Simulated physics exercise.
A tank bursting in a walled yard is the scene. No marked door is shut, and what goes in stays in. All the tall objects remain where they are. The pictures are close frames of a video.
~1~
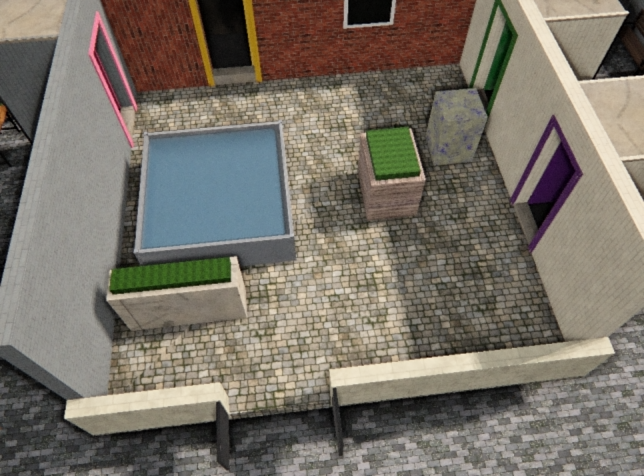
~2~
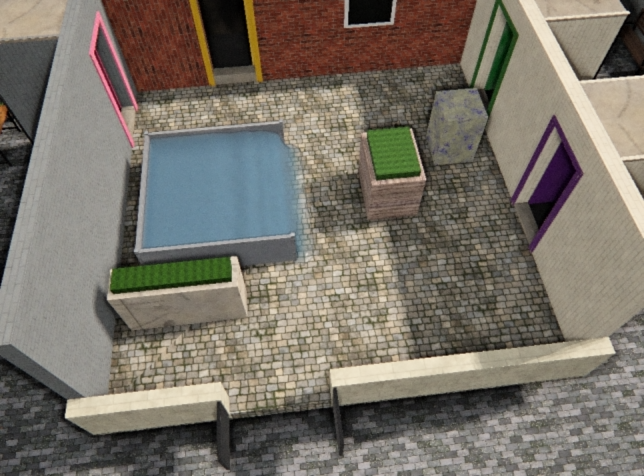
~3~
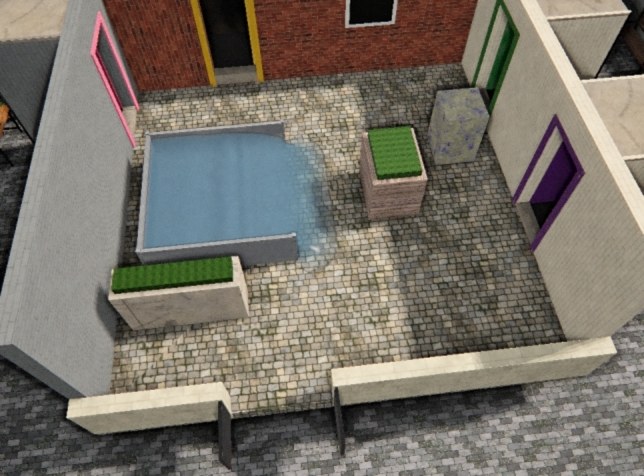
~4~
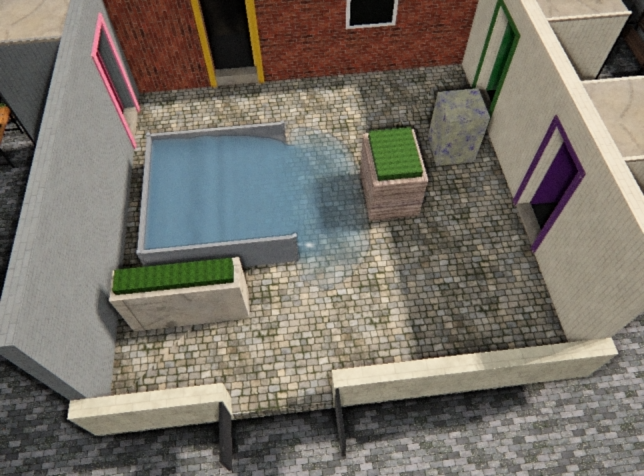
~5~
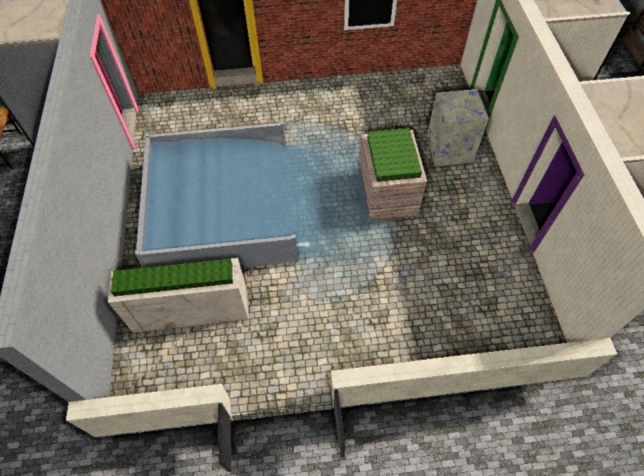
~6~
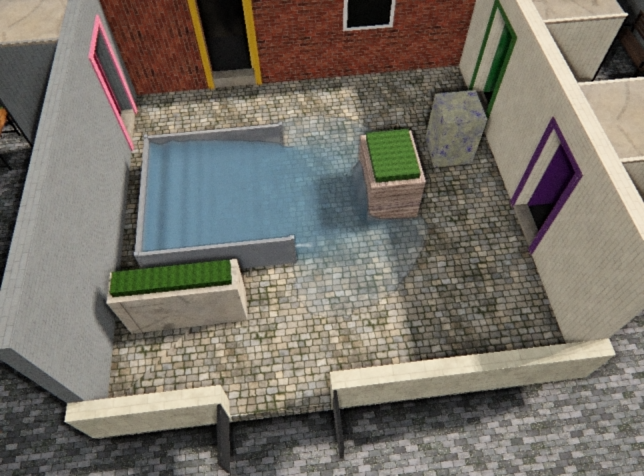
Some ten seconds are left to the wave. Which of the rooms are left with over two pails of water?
The pink door is left with two or fewer; the purple door is left with over two; the green door is left with over two; the yellow door is left with two or fewer.
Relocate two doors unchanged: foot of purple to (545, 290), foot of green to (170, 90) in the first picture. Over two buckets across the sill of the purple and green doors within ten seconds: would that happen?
Looking at it, I'd say the purple one breaks the limit and the green one is safe.
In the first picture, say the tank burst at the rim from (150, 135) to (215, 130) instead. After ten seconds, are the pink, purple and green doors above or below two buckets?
The pink door tops the limit, the purple door remains within the limit and the green door tops the limit.
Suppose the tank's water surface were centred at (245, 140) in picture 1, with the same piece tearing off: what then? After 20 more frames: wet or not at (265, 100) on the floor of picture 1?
Unflooded.
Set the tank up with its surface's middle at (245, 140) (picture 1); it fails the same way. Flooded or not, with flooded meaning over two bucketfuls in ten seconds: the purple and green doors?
The purple door remains within limits, and the green door tops the threshold.
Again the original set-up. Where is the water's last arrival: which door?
My answer: The pink-painted one.
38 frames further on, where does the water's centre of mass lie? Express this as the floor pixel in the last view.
I'd put it at around (362, 202).
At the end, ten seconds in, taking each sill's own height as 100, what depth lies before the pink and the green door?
First around 80 percent, second around 70 percent.
A moment on, water covers 35 % of the floor; the pink door not reached, the purple door wet at the sill, nothing in, the green door not reached, the yellow door not reached.
Next, water covers 55 % of the floor; the pink door not reached, the purple door under two buckets in, the green door under two buckets in, the yellow door not reached.
Then, water covers 65 % of the floor; the pink door not reached, the purple door over two buckets in, the green door over two buckets in, the yellow door not reached.
Later, water covers 85 % of the floor; the pink door wet at the sill, nothing in, the purple door far over two buckets in, the green door over two buckets in, the yellow door wet at the sill, nothing in.
In the end, water covers 100 % of the floor; the pink door wet at the sill, nothing in, the purple door far over two buckets in, the green door over two buckets in, the yellow door wet at the sill, nothing in.
